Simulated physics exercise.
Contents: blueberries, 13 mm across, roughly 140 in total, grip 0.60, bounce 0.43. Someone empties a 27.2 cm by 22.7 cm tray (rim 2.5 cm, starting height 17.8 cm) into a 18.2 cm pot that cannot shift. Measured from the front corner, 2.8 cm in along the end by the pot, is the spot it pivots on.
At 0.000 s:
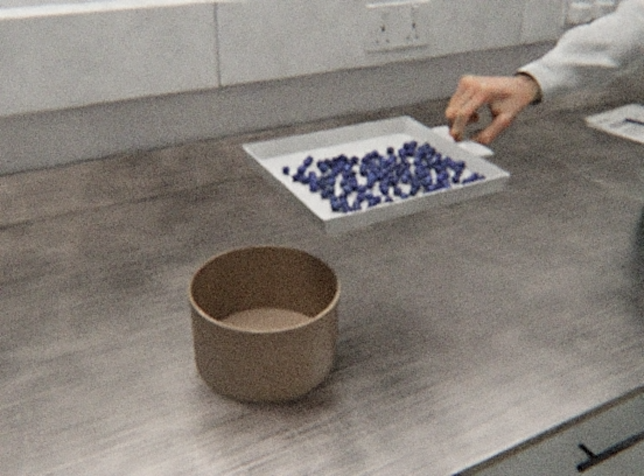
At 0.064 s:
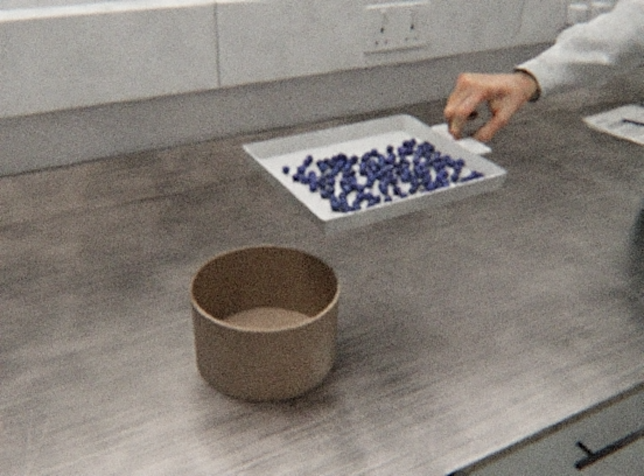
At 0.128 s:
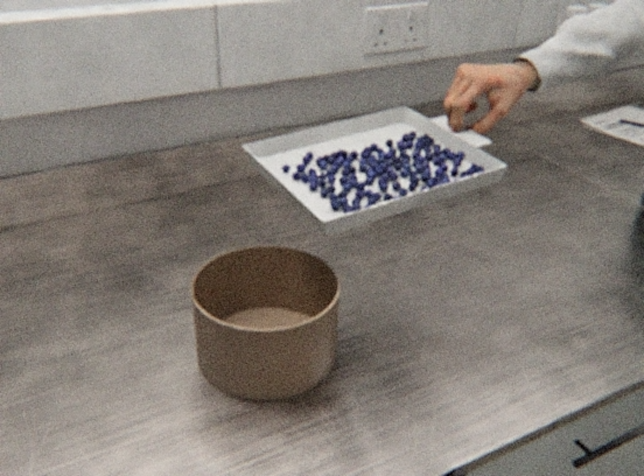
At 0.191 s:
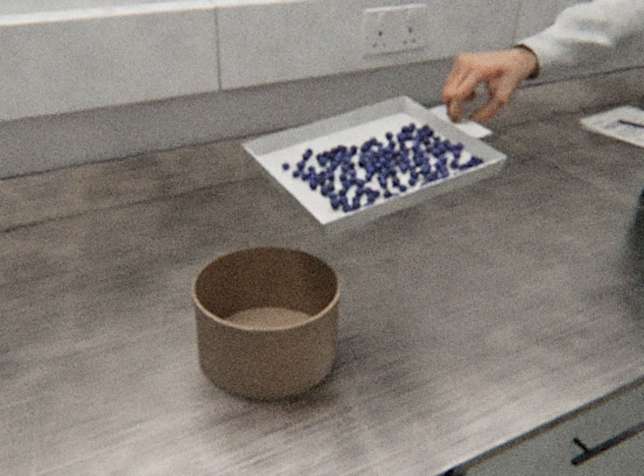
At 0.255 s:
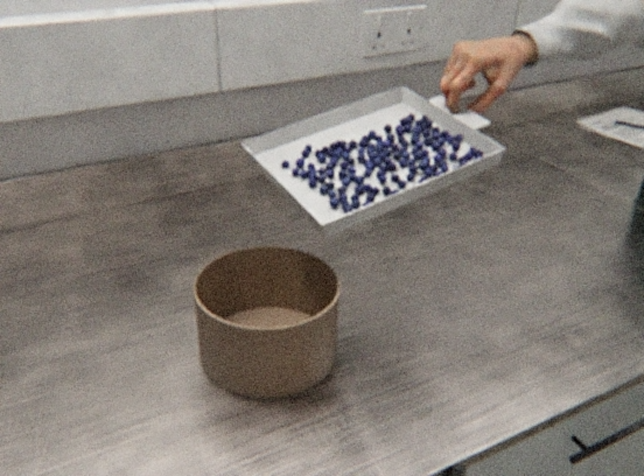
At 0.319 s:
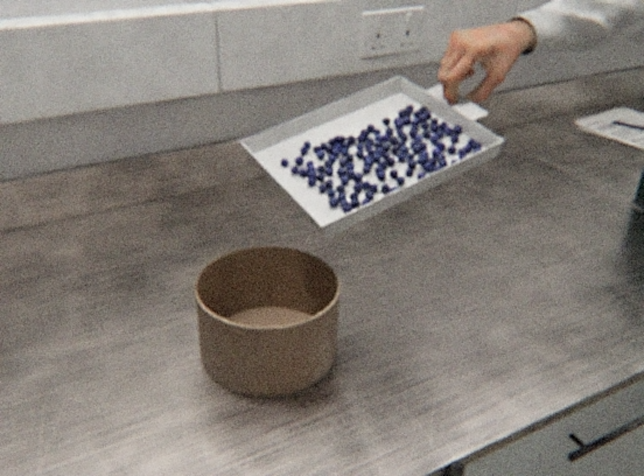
White tray of small dark blue pieces tilting gradually as a hand raises its far side, above a brown pot on a countertop.
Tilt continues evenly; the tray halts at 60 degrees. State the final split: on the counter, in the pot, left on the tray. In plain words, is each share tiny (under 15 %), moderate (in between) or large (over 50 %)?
Counter: Going to get a small portion; pot: Going to get a small portion; left on the tray: Going to get the main portion.
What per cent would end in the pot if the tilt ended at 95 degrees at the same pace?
In that case, near 100 percent.
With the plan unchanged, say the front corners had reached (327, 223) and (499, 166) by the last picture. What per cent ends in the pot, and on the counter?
That works out as pot 0 and counter 0.
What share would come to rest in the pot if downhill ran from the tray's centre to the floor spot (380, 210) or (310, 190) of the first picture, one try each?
First try: About 0 percent; second try: About 0 percent.
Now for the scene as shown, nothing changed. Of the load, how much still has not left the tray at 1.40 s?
Of the load, some 100 percent.
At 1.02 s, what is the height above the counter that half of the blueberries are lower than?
The halfway mark sits at about 24 cm.
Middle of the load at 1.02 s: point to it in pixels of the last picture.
The load's centre is near (332, 165) at that time.
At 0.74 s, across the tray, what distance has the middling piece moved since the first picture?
It has moved some 8 cm from its start.
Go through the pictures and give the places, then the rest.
The first frame shows tray tilt 0 degrees, front corners at (326, 217) and (504, 173); middle of the pieces at (391, 177); pot at (265, 284).
The second frame shows tray tilt 1 degrees, front corners at (326, 217) and (502, 171); middle of the pieces at (390, 176).
The third frame shows tray tilt 4 degrees, front corners at (325, 218) and (502, 165), lowest corner left front; middle of the pieces at (390, 172).
The fourth frame shows tray tilt 7 degrees, front corners at (325, 220) and (501, 156), lowest corner left front; middle of the pieces at (389, 166).
The fifth frame shows tray tilt 10 degrees, front corners at (324, 221) and (500, 148), lowest corner left front; middle of the pieces at (388, 161).
The sixth frame shows tray tilt 14 degrees, front corners at (324, 222) and (498, 140), lowest corner left front; middle of the pieces at (387, 156); pot at (268, 283). Its pace works out near 55 degrees a second.
After 0.74 s, tilt 36 degrees; the tray holds 100 %, the pot 0 %.
After 1.02 s, tilt 51 degrees; the tray holds 100 %, the pot 0 %.
Then, at 1.40 s, tilt 60 degrees; the tray holds 100 %, the pot 0 %.
By 1.7 s all is still; counter 0 %, pot 0 %, tray 100 %.
